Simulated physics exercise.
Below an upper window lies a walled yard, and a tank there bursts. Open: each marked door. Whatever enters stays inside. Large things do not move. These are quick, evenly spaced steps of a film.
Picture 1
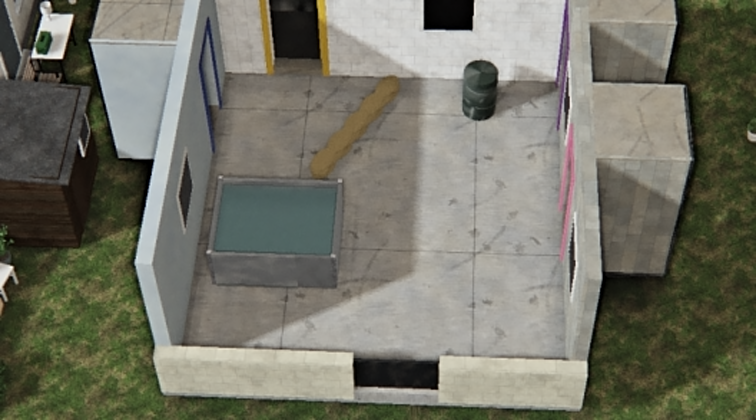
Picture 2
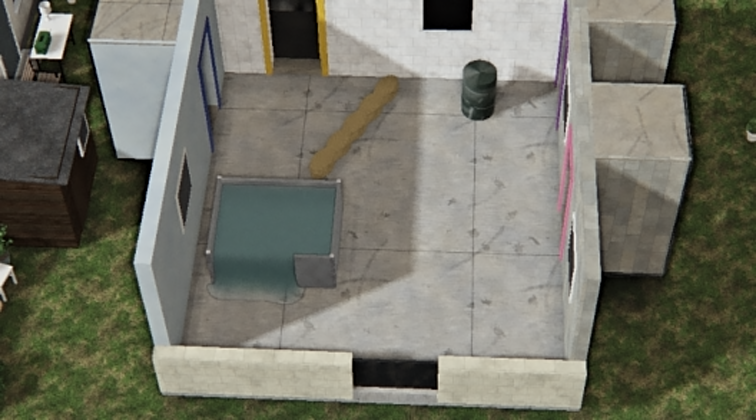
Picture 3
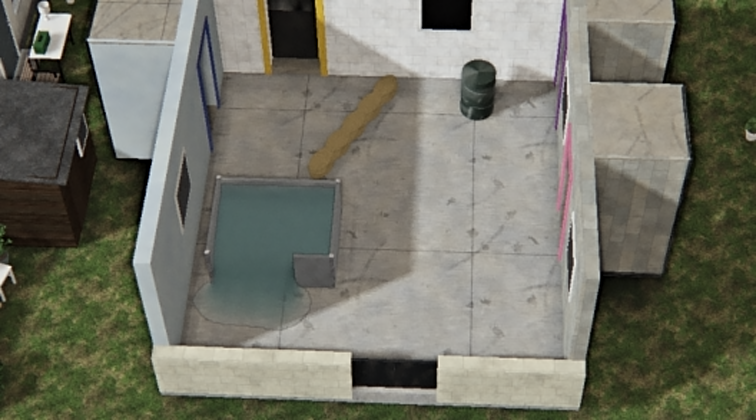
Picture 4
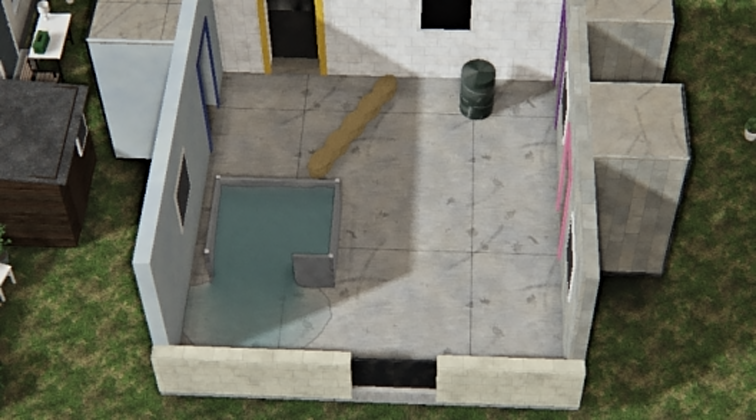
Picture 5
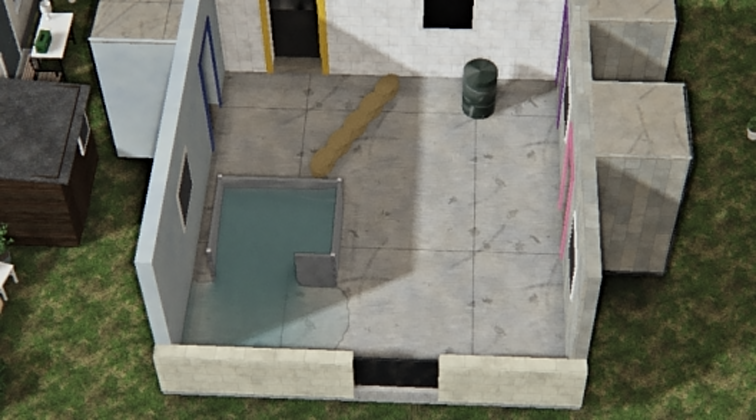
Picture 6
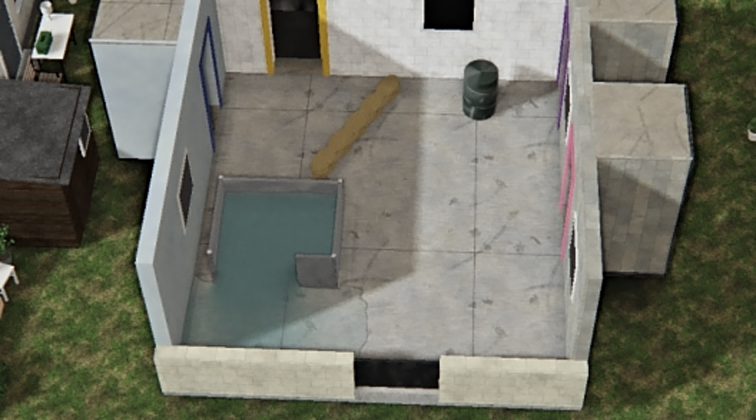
In a walled yard, a tank's front bursts open and water spreads across the concrete floor.
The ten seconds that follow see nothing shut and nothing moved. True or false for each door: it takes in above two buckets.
The pink door, true; the yellow door, false; the purple door, true; the blue door, false.
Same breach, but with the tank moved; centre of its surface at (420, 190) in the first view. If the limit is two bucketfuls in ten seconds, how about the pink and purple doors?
Pink gets less, purple gets more.
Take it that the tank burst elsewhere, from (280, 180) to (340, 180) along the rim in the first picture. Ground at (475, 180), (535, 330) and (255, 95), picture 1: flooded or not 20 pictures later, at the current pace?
The first point is soaked, the second spared, the third soaked.
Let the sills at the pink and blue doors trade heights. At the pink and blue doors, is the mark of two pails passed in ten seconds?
The pink door stays within it and the blue door stays within it.
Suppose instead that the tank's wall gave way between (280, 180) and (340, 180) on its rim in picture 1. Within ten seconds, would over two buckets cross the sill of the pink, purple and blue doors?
The pink door stays within the limit, the purple door tops the limit and the blue door tops the limit.
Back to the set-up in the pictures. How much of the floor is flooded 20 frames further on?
Close to 50 in a hundred, I think.
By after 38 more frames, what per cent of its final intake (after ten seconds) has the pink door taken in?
Around 70 percent.
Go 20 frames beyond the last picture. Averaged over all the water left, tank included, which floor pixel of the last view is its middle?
The balance point is around (336, 298).
A moment on, water covers 15 % of the floor; the pink door not reached, the yellow door not reached, the purple door not reached, the blue door not reached.
Next, water covers 25 % of the floor; the pink door not reached, the yellow door not reached, the purple door not reached, the blue door not reached.
Then, water covers 50 % of the floor; the pink door wet at the sill, nothing in, the yellow door not reached, the purple door not reached, the blue door wet at the sill, nothing in.
Later, water covers 75 % of the floor; the pink door over two buckets in, the yellow door wet at the sill, nothing in, the purple door wet at the sill, nothing in, the blue door wet at the sill, nothing in.
In the end, water covers 95 % of the floor; the pink door over two buckets in, the yellow door wet at the sill, nothing in, the purple door over two buckets in, the blue door wet at the sill, nothing in.
